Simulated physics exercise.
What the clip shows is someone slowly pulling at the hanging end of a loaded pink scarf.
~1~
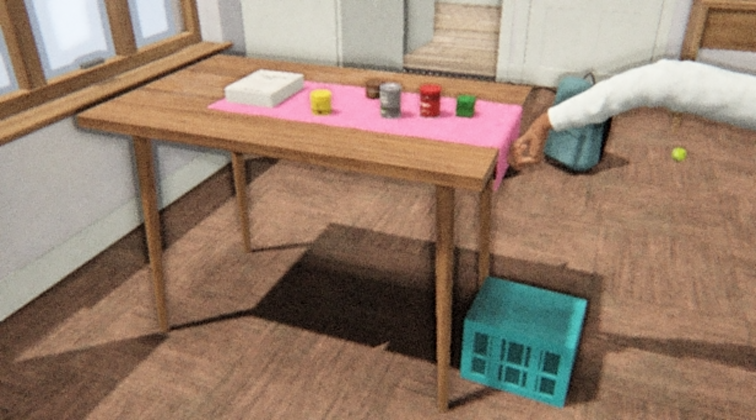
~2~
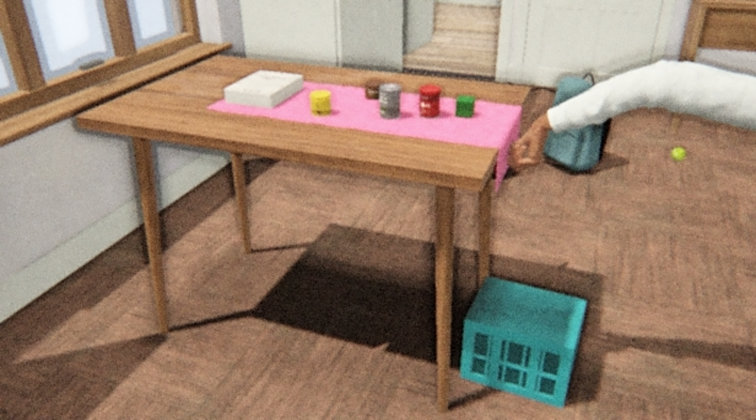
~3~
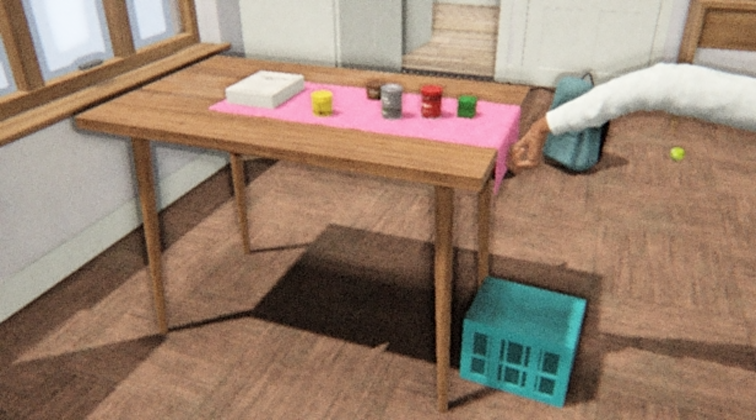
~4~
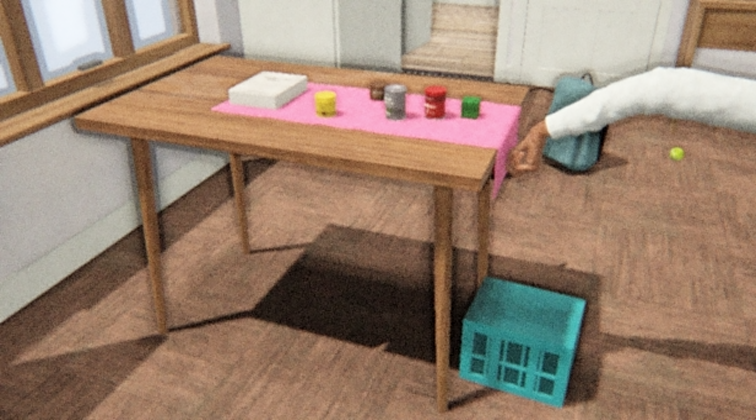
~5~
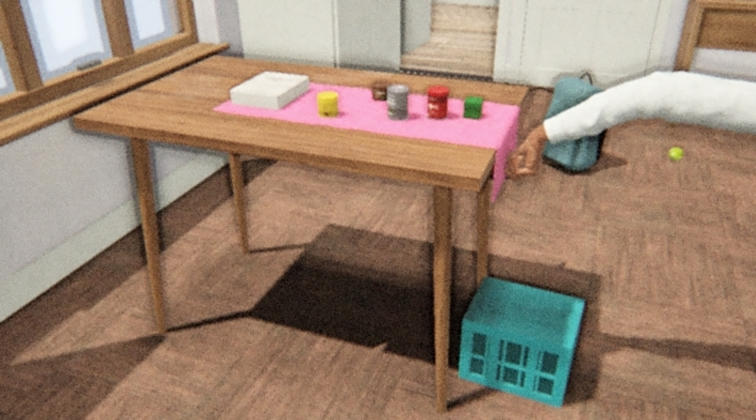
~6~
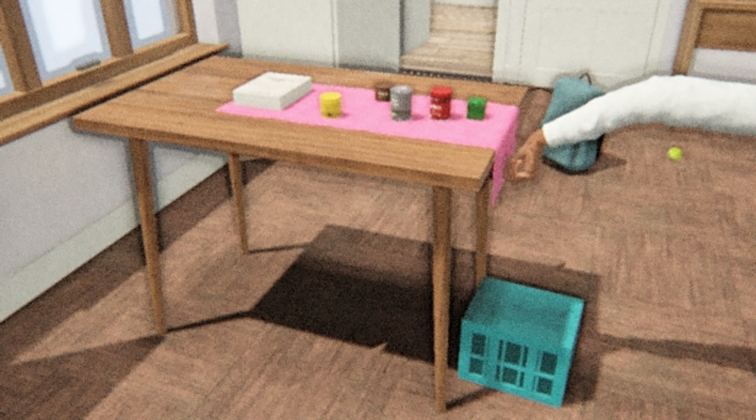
A hand at the right slowly tugged the hanging end of a pink scarf on a wooden table, and the small pots, cans and green cube on it shifted slightly to the right.
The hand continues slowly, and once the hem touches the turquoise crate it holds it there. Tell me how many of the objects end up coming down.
Four end up below.
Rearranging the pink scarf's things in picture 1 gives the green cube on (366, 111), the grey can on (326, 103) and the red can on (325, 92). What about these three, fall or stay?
The green cube is off the top, the grey can is still on top and the red can is still on top.
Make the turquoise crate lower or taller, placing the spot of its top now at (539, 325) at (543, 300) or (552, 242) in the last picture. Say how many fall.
First case 3, second 1.
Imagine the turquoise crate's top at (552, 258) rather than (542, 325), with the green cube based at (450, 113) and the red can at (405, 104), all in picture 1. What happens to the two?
Final state: The green cube is no longer up, the red can is still in place.
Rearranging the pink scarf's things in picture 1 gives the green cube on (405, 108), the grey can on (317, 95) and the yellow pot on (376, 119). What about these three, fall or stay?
Outcome: Green cube falls away, grey can stays aboard, yellow pot falls away.
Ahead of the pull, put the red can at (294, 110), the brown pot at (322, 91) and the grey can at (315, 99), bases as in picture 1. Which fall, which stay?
Note: Red can kept on top; brown pot kept on top; grey can kept on top.
Soon after, hem near (499, 255); green cube and red can gone.
Then, hem on the crate; green cube, red can, grey can and brown pot gone.
At rest, hem on the crate; green cube, red can, grey can and brown pot gone. The count of fallen things is four.
